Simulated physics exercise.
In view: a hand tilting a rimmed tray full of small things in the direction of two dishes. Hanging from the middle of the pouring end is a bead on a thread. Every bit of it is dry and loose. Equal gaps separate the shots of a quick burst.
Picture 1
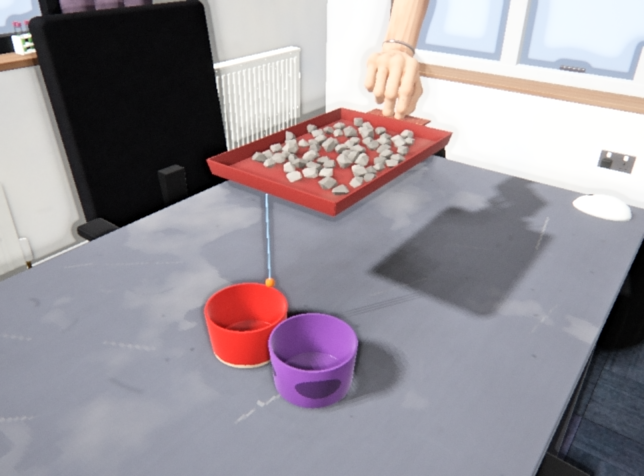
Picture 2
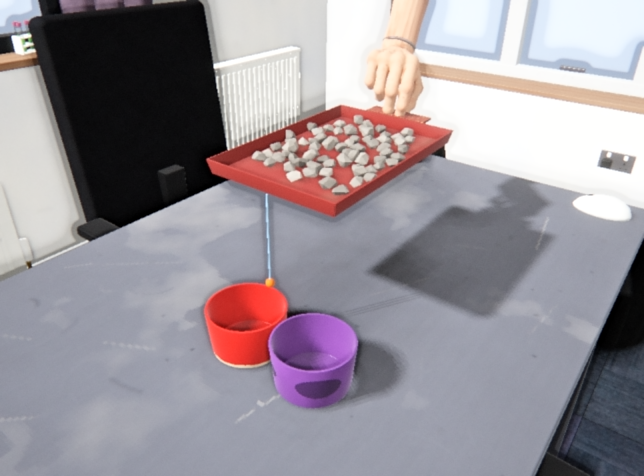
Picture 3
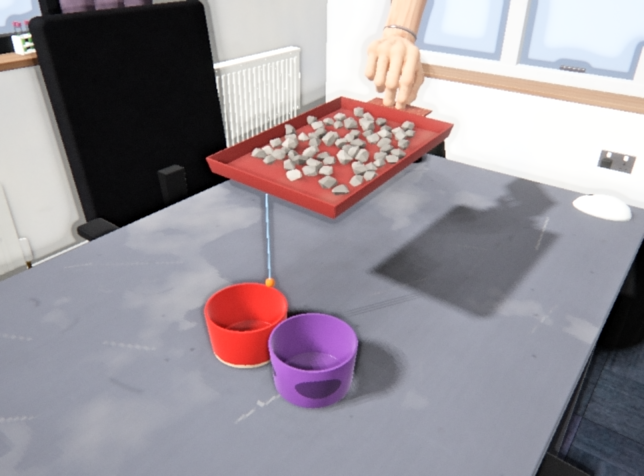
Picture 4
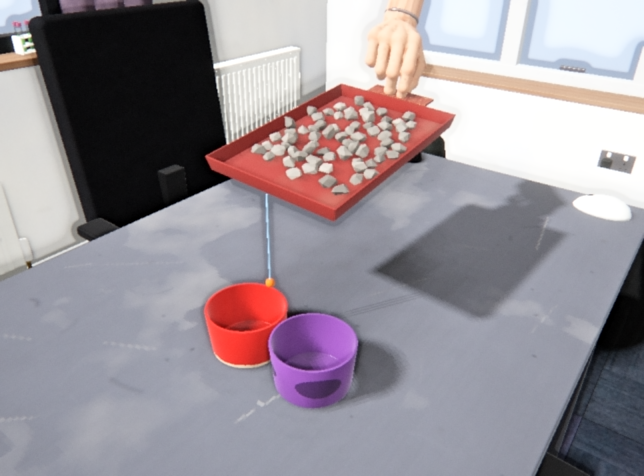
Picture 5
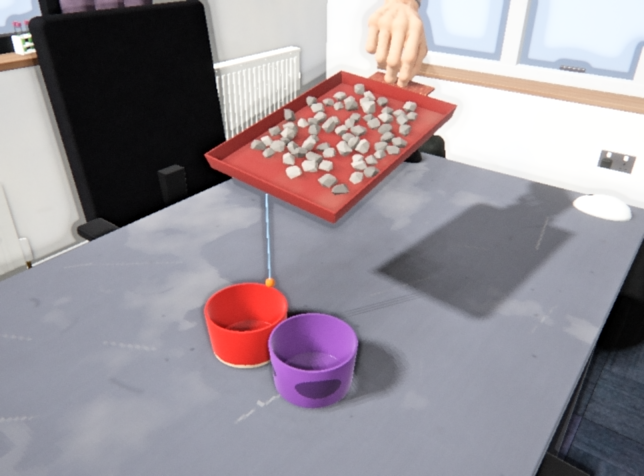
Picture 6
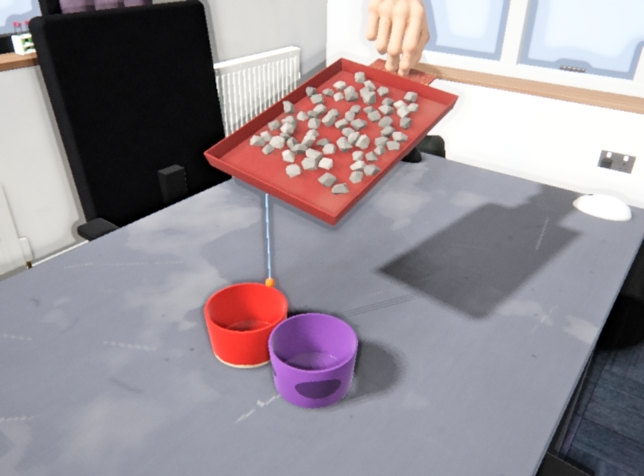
To begin with, a hand holds a red rimmed tray of grey gravel nearly level above a red dish and a purple dish on a grey table. The hand then gradually tilts the tray, its near right corner dipping lowest, while the dishes and hanging bead stay still.
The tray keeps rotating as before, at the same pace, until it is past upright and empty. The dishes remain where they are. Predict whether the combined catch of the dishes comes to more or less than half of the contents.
Catch exceeds half.
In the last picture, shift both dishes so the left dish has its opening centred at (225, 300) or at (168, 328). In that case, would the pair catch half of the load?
Well, the bulk the first time and the minor share the second time.
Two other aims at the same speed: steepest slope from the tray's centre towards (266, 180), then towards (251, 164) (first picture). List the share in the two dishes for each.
First heading roughly 30 %, second roughly 0 %.
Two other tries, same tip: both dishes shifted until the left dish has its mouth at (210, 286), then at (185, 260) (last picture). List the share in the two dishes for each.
Close to 30 in a hundred first, close to 0 in a hundred second.
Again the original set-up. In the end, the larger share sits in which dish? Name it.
It's the rightmost dish that ends with more.
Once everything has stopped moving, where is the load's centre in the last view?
Roughly at pixel (311, 370).
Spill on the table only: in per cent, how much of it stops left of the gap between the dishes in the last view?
Roughly 30 in a hundred.
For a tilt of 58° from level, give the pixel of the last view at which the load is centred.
Roughly (328, 165).
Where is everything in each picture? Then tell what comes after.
Corners of the pouring end near (212, 159) and (334, 200), level; middle of the load near (342, 149), bits of gravel; left dish near (219, 343); right dish near (286, 382); bead on its thread near (270, 283), in the first frame.
Corners of the pouring end near (211, 159) and (334, 201), level; middle of the load near (342, 148), in the second frame.
Corners of the pouring end near (211, 158) and (334, 203), tipped barely, lowest at the right corner; middle of the load near (342, 144), in the third frame.
Corners of the pouring end near (210, 156) and (334, 206), tipped a little, lowest at the right corner; middle of the load near (342, 137), in the fourth frame.
Corners of the pouring end near (210, 154) and (334, 210), tipped a little, lowest at the right corner; middle of the load near (342, 131), in the fifth frame.
Corners of the pouring end near (209, 153) and (334, 213), tipped clearly, lowest at the right corner; middle of the load near (342, 125); left dish near (219, 343); right dish near (286, 382), in the sixth frame.
Shortly afterwards, tray tipped steeply; the whole lot on the tray.
Next, tray tipped right over; near two thirds on the tray; a little in the right dish; only a few in the left dish; near a quarter in the air.
Some moments later, tray tipped past a quarter turn; near two thirds in the right dish; a little in the left dish; a little outside both.
In the end, tray tipped past a quarter turn; near two thirds in the right dish; a little in the left dish; a little outside both.
